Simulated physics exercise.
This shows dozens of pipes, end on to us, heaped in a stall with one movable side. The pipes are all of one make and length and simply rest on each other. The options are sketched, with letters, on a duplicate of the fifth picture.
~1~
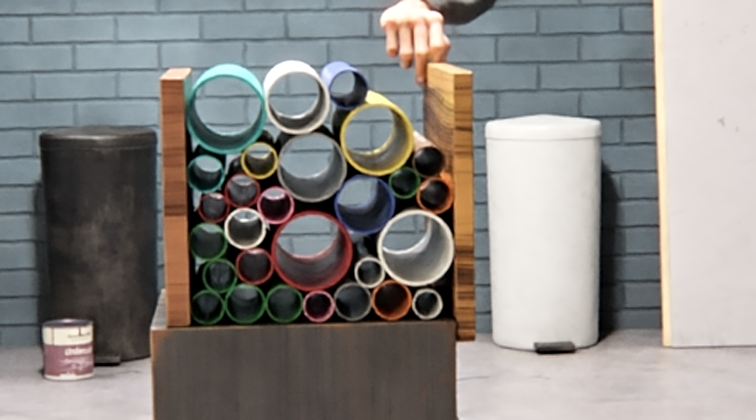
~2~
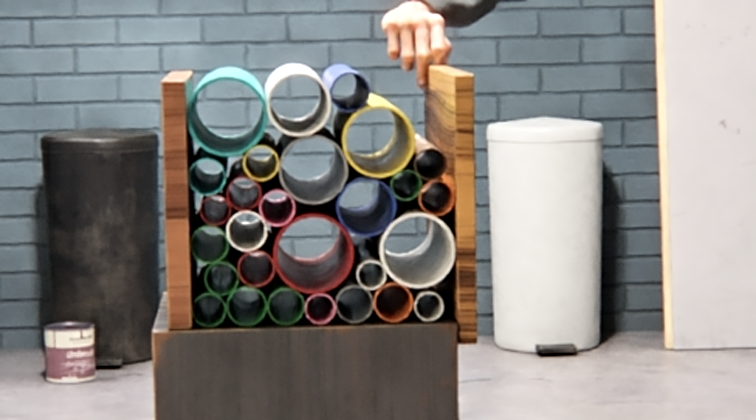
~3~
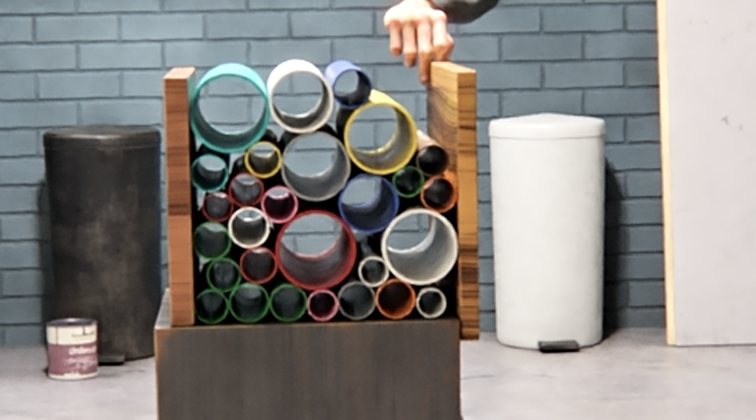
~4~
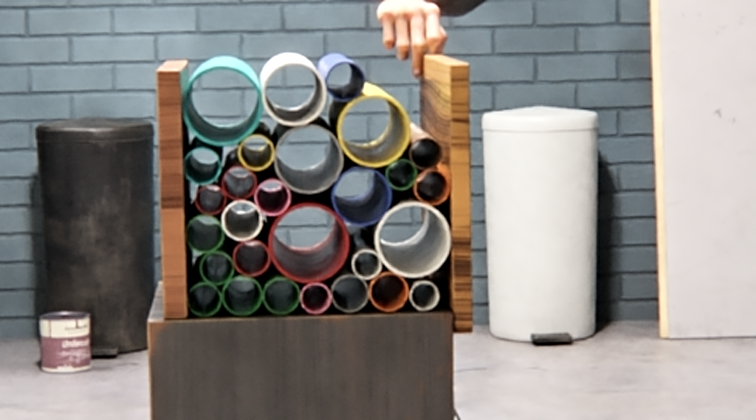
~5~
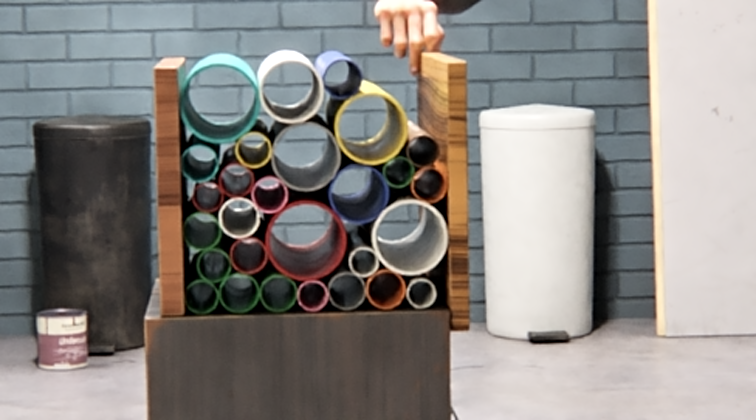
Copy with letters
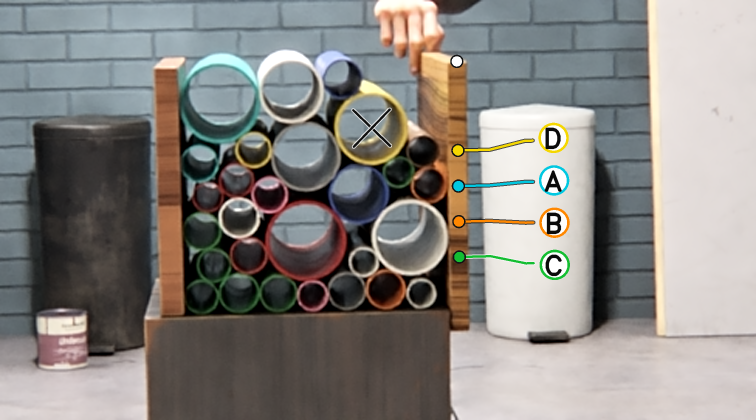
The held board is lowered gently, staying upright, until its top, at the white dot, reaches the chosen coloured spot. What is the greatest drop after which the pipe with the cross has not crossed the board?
A is the limit.
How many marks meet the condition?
Two of them.
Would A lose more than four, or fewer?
Fewer than four.
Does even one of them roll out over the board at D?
At D: No.
On the marked copy, A at (459, 186); B at (459, 222); C at (460, 257); D at (458, 151); the cross at (372, 128); the white dot at (457, 62).
Taking A. A third of the way, top of the board (447, 120).
Two thirds of the way, top of the board (448, 185).
When it is over, top of the board (448, 186), none out over the board, the crossed one still inside.
As for the rest, B lets the crossed one out; C lets the crossed one out; D keeps the crossed one inside.
